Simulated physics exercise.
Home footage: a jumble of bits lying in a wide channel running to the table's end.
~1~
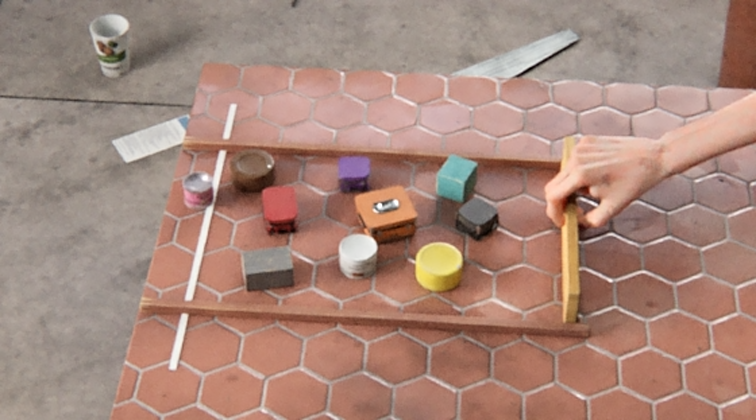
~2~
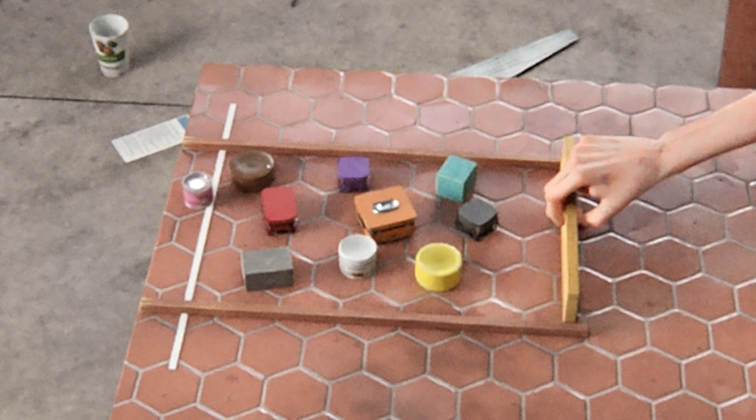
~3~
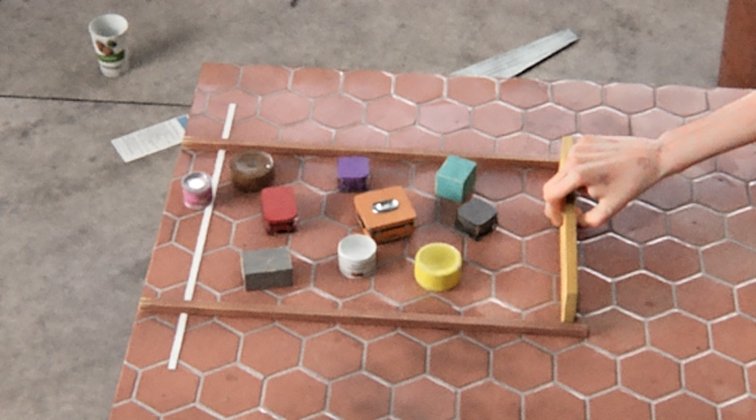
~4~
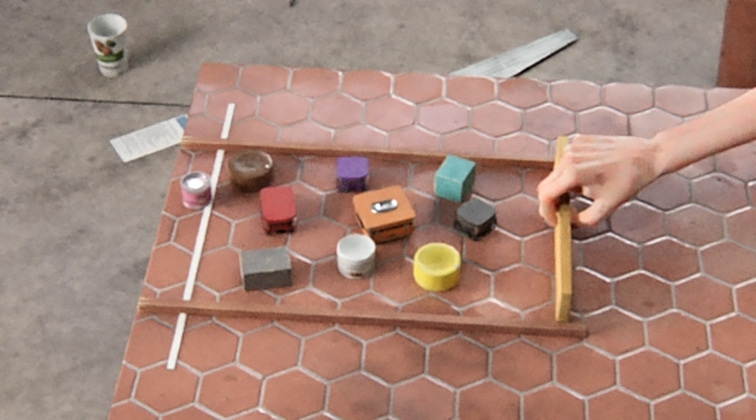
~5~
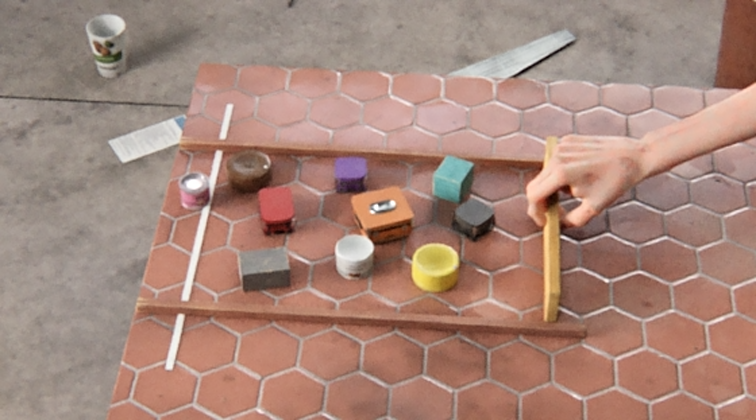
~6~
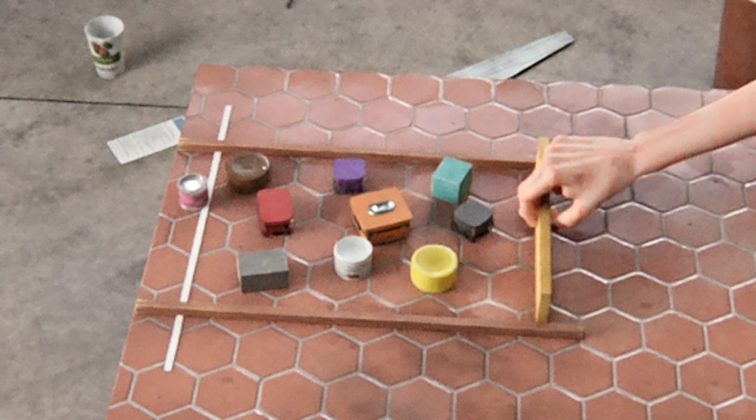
The footage shows small coloured blocks, tubs and cases lying between two wooden strips on a hexagon-tiled table, at first without movement; then a hand at the right slides a yellowish board slightly left toward them.
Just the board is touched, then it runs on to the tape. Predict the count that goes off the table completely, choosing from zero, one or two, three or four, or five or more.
The count is five or more.
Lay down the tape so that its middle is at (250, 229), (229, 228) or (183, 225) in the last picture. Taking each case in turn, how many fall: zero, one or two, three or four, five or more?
Lab note - tapes per position, in order: One to two; 3 or 4; at least five.
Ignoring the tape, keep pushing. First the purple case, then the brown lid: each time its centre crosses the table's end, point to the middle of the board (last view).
(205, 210) and (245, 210), roughly.
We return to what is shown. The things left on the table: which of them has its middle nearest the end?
The purple case finishes nearest.
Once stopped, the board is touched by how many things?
Tally at the end: 4.
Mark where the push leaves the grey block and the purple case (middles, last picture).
Final centres, in order: Near (166, 280), near (169, 166).
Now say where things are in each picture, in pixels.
Pink pot (199, 191); brown lid (252, 171); grey block (268, 269); board (570, 228); tape (206, 225), in the first picture.
Brown lid (252, 171); turquoise block (457, 179), in the second picture.
Grey block (267, 268); white tub (357, 257), in the third picture.
Pink pot (197, 191); black case (475, 220), in the fourth picture.
Brown lid (249, 171); orange case (382, 217), in the fifth picture.
Pink pot (194, 192); brown lid (247, 172); grey block (263, 270); board (543, 228); tape (201, 226), in the sixth picture.
Soon after, none off yet; pink pot at rest near (194, 192); brown lid at rest near (247, 172); grey block at rest near (263, 270).
Then, none off yet; pink pot moving near (189, 192); brown lid moving near (237, 172); grey block moved a little near (238, 273).
At rest, the number that fall off is five or more; fallen, orange case, white tub, red case, brown lid and pink pot.
